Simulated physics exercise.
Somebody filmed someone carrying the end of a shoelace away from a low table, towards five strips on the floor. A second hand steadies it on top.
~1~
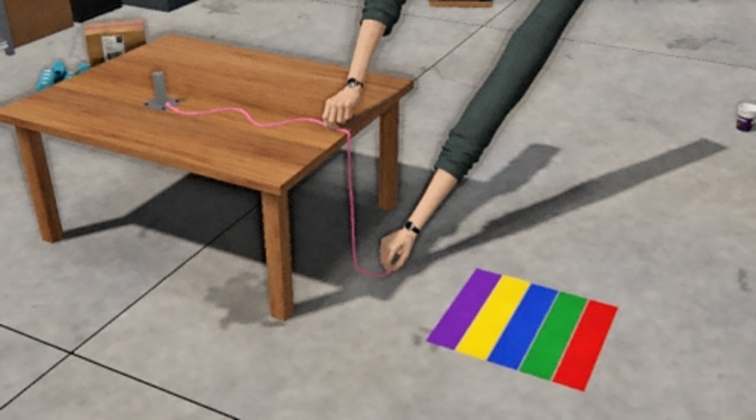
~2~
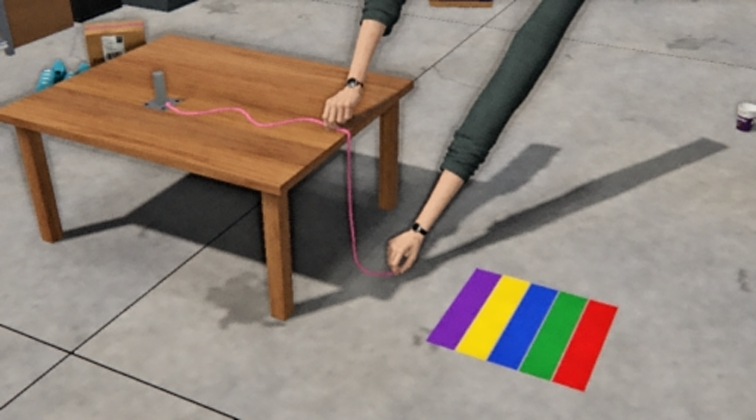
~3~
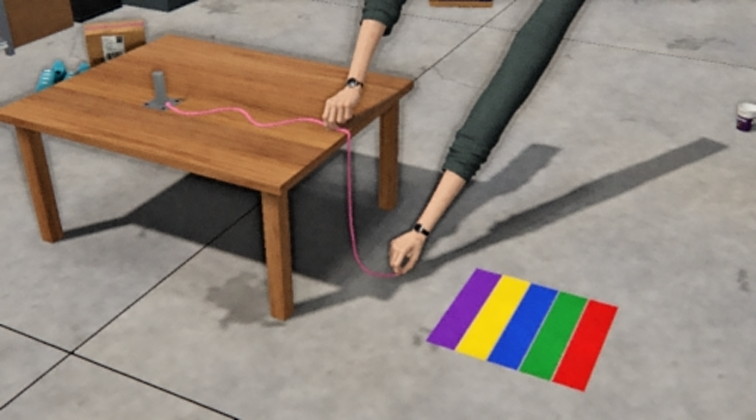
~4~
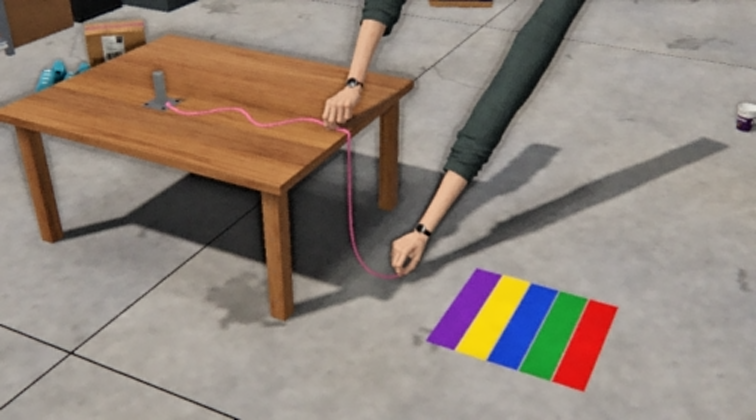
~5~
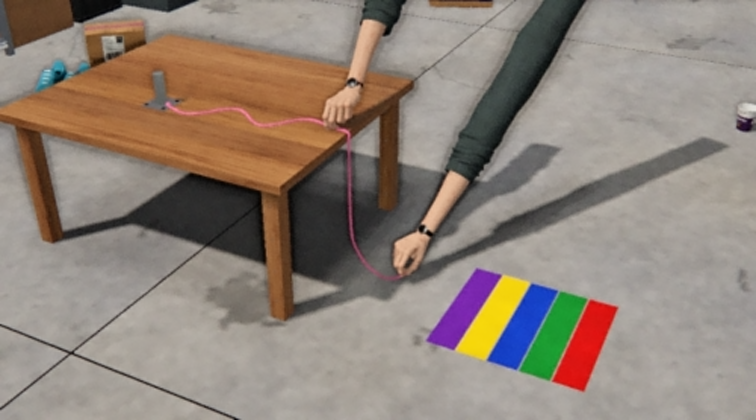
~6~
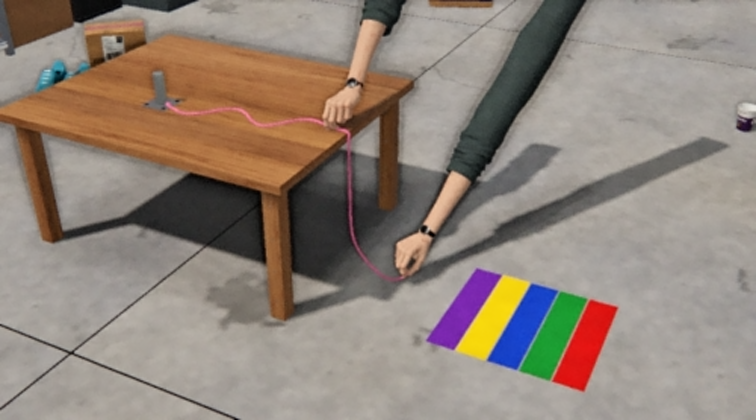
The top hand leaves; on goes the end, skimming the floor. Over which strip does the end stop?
The end stops over the blue strip.
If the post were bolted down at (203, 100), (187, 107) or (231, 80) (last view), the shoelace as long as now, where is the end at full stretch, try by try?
Try by try, around (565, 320), (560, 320) and (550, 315).
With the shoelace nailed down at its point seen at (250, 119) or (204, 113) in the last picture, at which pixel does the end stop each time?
The places are (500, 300) and (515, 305).
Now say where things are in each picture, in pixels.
In the first frame, end (392, 270); purple (449, 331); yellow (479, 340); blue (510, 350); green (542, 360); red (575, 370).
In the second frame, end (399, 272); shoelace through (185, 114) (245, 113) (292, 121) (348, 135) (350, 199) (355, 256).
In the third frame, end (401, 272).
In the fourth frame, end (403, 273); shoelace through (185, 114) (245, 113) (292, 121) (348, 135) (350, 199) (358, 256).
In the fifth frame, end (405, 274).
In the sixth frame, end (407, 274); shoelace through (185, 114) (245, 113) (292, 121) (348, 135) (350, 199) (362, 256).
Soon after, end near (459, 289); over purple.
Then, end near (499, 301); over yellow.
At full stretch, end near (524, 308); over blue. It gets as far as the blue strip.
